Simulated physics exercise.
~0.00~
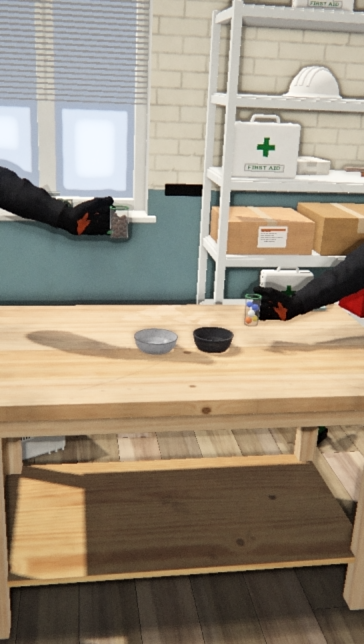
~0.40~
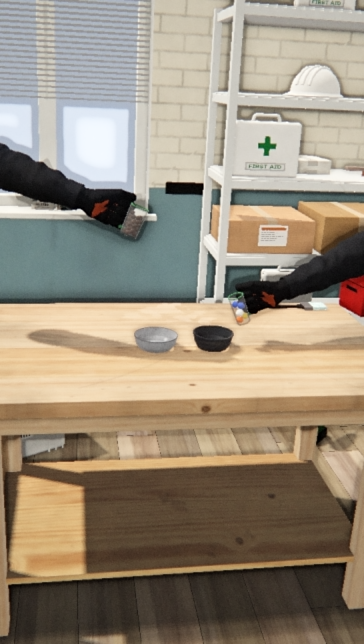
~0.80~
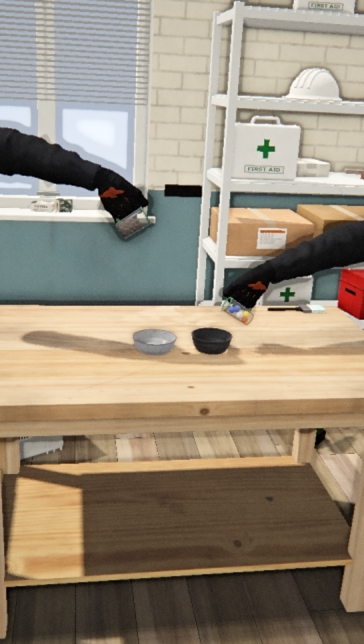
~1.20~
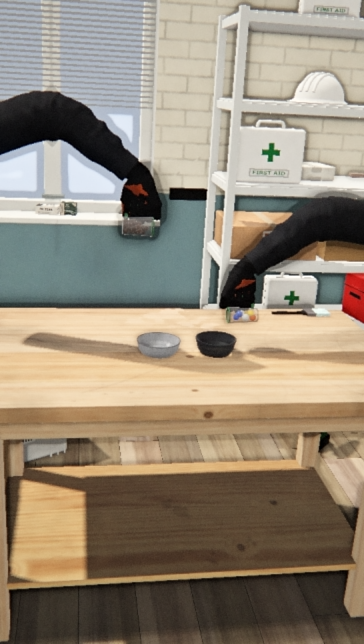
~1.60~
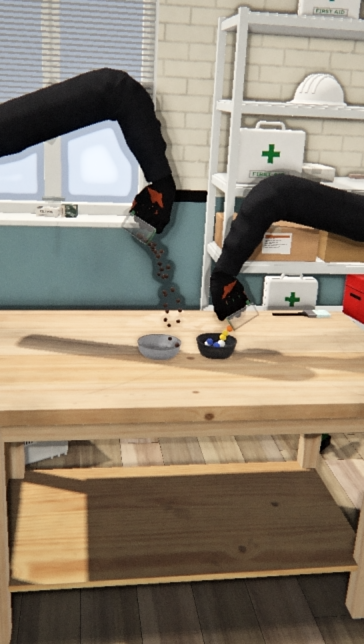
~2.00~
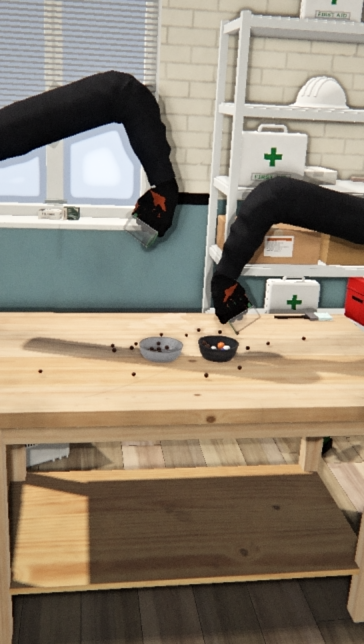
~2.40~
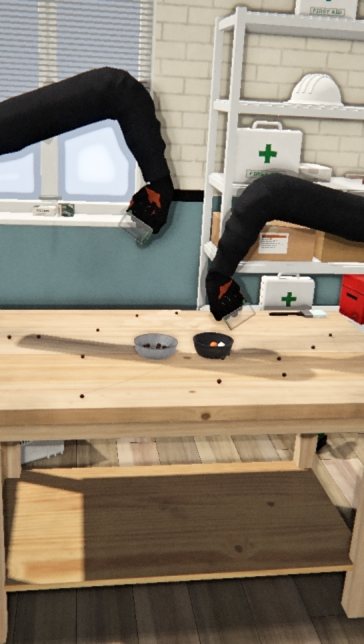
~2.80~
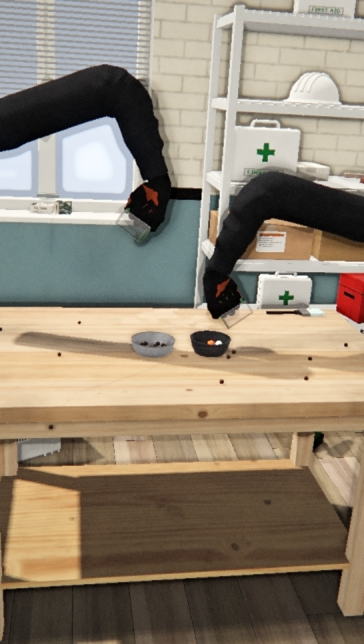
Two black-sleeved arms tipped a cup over each low dish on a wooden table, and the left cup's small dark beads poured down and mostly scattered across the tabletop, while the right cup's colorful pieces all ended up in the black dish.
